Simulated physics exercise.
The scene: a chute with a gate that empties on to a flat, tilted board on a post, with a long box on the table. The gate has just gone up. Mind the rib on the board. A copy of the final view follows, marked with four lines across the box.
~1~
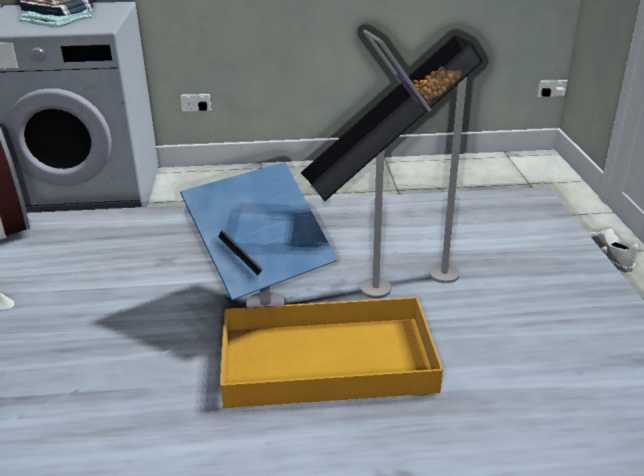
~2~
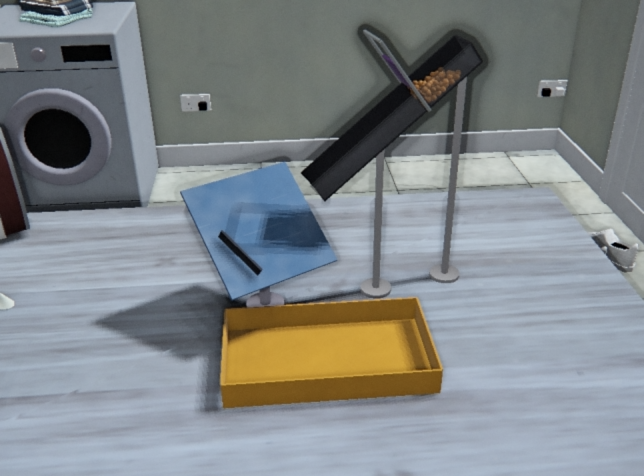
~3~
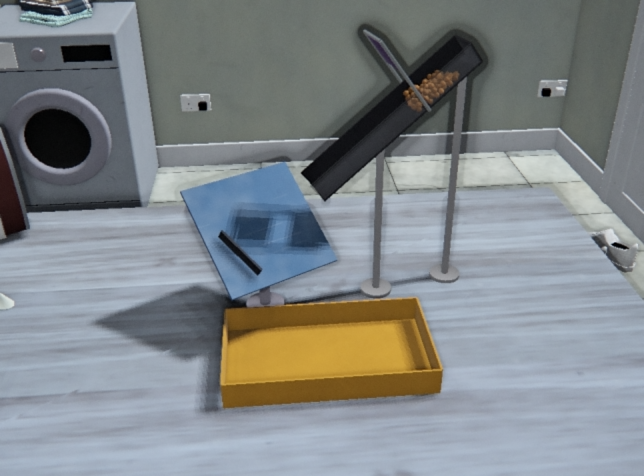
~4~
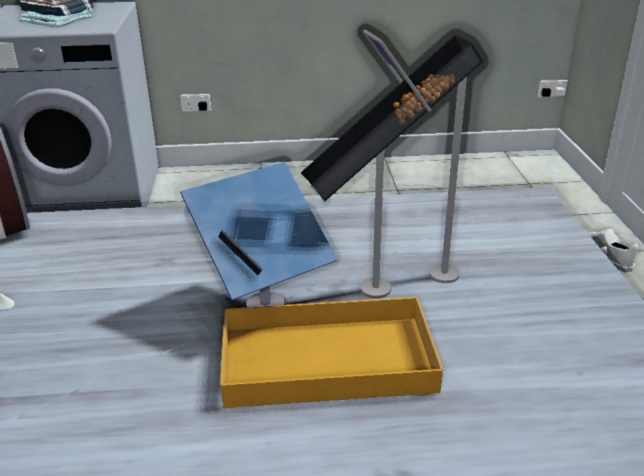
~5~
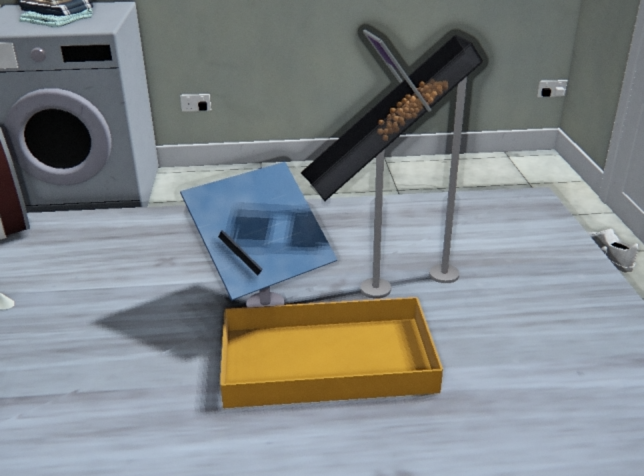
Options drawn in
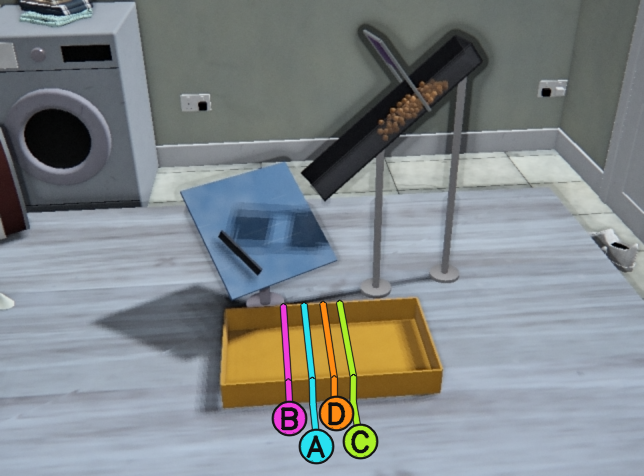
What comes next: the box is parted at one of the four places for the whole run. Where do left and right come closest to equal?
Choose B.
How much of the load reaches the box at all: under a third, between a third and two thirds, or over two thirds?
Over two thirds.
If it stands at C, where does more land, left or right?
The left side.
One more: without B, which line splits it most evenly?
Line A.
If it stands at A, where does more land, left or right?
Left.
On the marked copy, line A crosses the front rim at (312, 379); line B crosses the front rim at (288, 380); line C crosses the front rim at (353, 376); line D crosses the front rim at (334, 377).
With A, of what is caught, most on the left of the divider, a small part on the right.
With B, of what is caught, about a third on the left of the divider, about two thirds on the right.
With C, of what is caught, all on the left of the divider, none on the right.
With D, of what is caught, nearly all on the left of the divider, a stray few on the right.
